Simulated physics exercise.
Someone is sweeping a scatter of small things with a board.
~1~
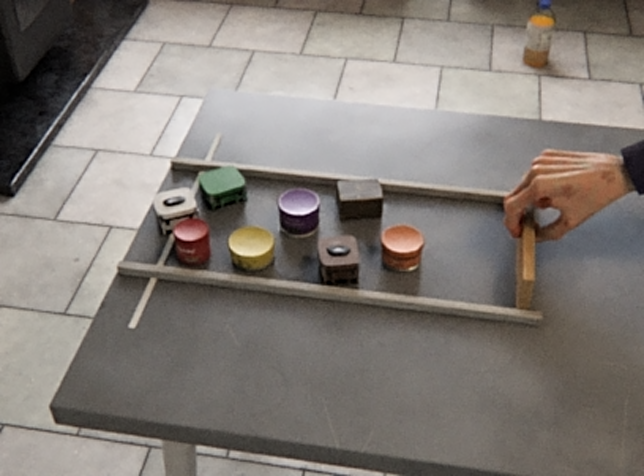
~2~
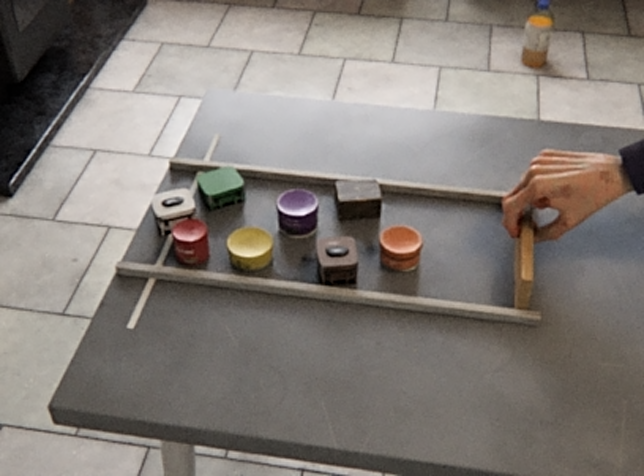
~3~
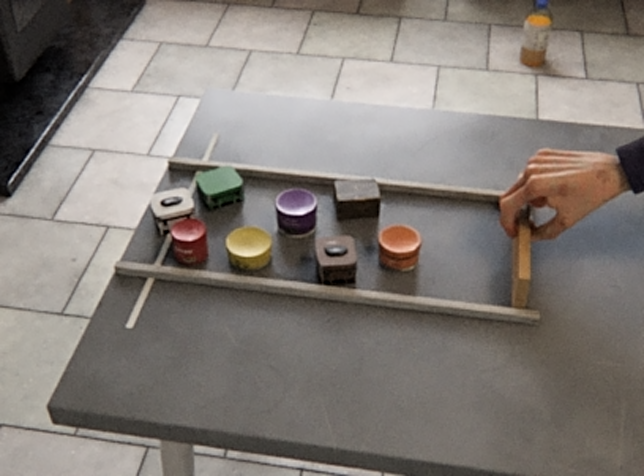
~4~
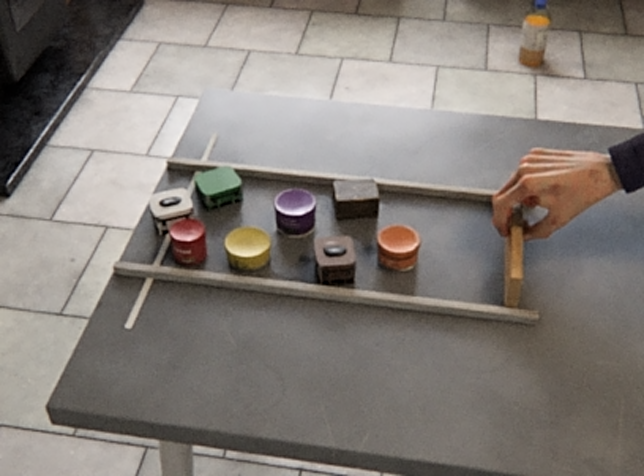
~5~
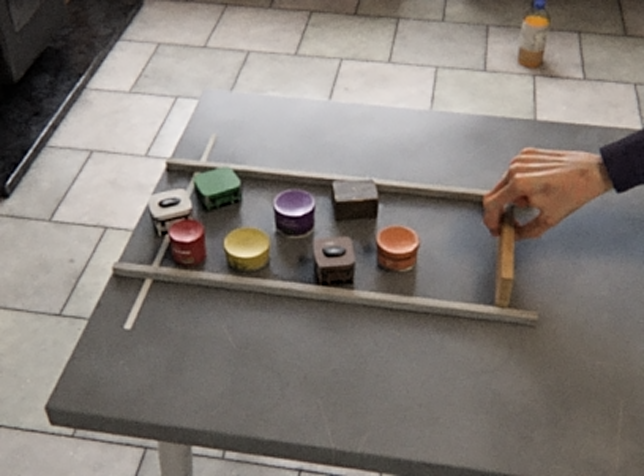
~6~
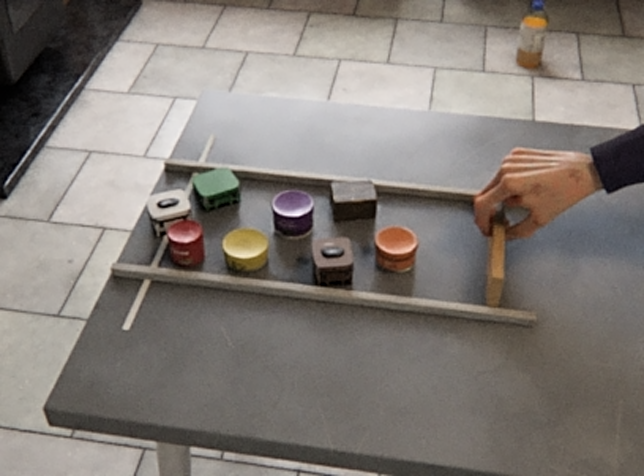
A hand slides a wooden board slightly left between two rails toward small colourful containers.
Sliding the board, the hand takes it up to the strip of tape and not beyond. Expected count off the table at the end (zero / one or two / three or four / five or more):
Expected count: Three or four.
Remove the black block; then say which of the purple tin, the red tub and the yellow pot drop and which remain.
Purple tin safe, red tub gone, yellow pot gone.
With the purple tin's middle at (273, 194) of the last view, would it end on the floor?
Here it goes off.
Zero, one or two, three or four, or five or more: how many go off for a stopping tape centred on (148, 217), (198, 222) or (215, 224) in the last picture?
So, taking them in turn, I'd give five or more; one or two; 1 or 2.
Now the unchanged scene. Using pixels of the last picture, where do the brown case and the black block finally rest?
Brown case: (136, 249); black block: (170, 176).
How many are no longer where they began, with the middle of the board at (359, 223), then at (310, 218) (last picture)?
The first number is 3, the next one 5.
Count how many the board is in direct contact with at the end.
4.
Early on, none off yet; white case at rest near (170, 213); red tub at rest near (187, 244); green case at rest near (216, 190).
A while later, none off yet; white case travelled a little near (153, 212); red tub travelled well along near (117, 240); green case travelled about its own width near (174, 183).
Finally, the number that fall off is three or four; lost, yellow pot, green case, red tub and white case.
